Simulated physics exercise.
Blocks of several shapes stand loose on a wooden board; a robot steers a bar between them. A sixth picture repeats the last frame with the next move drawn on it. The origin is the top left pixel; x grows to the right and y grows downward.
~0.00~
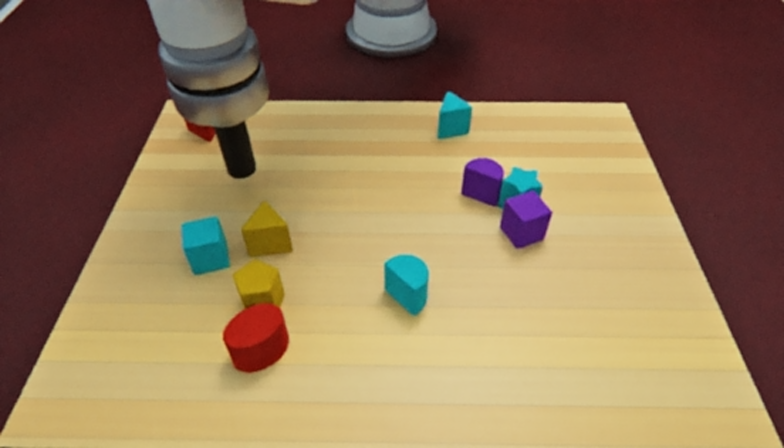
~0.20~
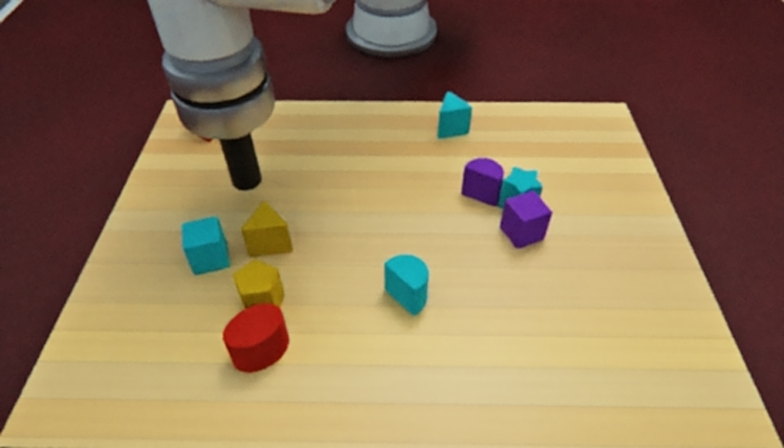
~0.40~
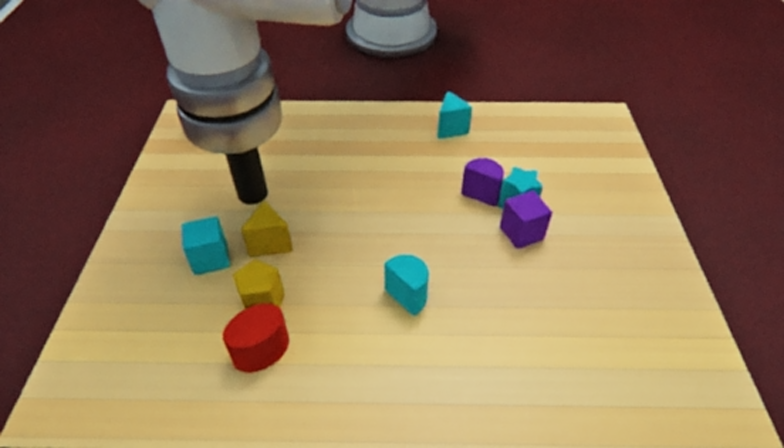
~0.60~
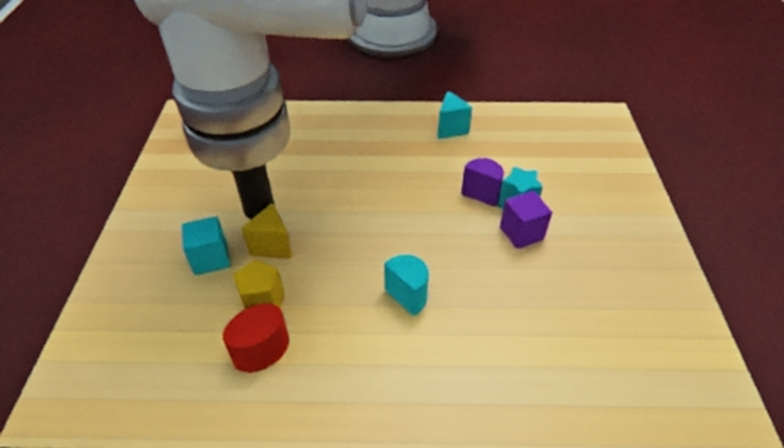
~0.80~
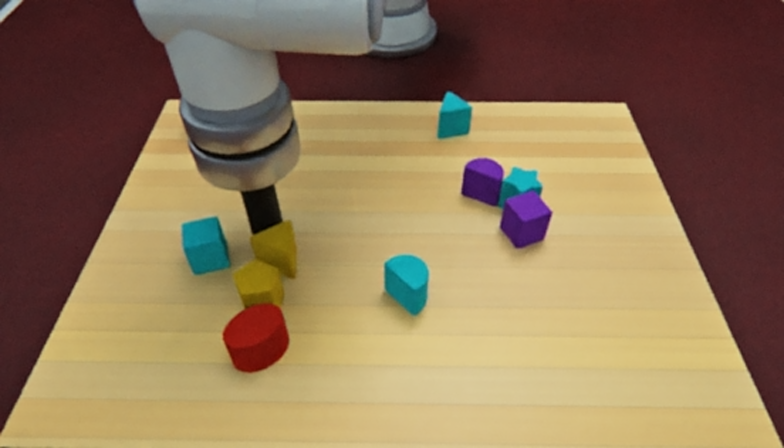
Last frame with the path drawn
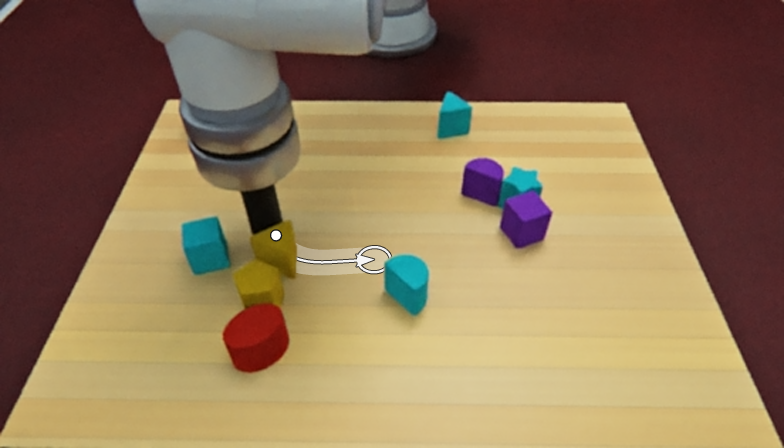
Robot arm lowering its black bar toward the viewer across a wooden board, nudging and turning a yellow triangular block slightly.
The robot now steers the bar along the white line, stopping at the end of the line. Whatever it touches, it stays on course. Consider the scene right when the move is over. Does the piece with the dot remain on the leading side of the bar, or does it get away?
It slides aside on the way.
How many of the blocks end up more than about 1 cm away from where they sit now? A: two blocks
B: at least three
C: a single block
Correct choice: C.
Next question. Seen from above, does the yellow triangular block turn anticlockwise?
The answer is no.
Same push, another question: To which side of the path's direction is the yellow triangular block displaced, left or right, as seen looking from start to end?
Taking start-to-end as forward, the block's sideways shift goes to the right.
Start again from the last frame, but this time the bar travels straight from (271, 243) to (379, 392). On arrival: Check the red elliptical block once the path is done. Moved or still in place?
Here the red elliptical block stays on its spot.
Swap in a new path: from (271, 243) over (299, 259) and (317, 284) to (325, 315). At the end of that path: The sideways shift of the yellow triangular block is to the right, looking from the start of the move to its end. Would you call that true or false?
This is true.
The line goes from (271, 243) via (299, 259) and (336, 262), ending at (374, 259); the dot is on the yellow triangular block.
The first path, step by step. One third of the way, bar at (297, 245); yellow triangular block at (296, 257), turned 30° clockwise.
Two thirds of the way, bar at (335, 247); yellow triangular block at (299, 260), turned 40° clockwise.
At the end, bar at (374, 245); yellow triangular block at (299, 260), turned 40° clockwise; turquoise half-round block unmoved.
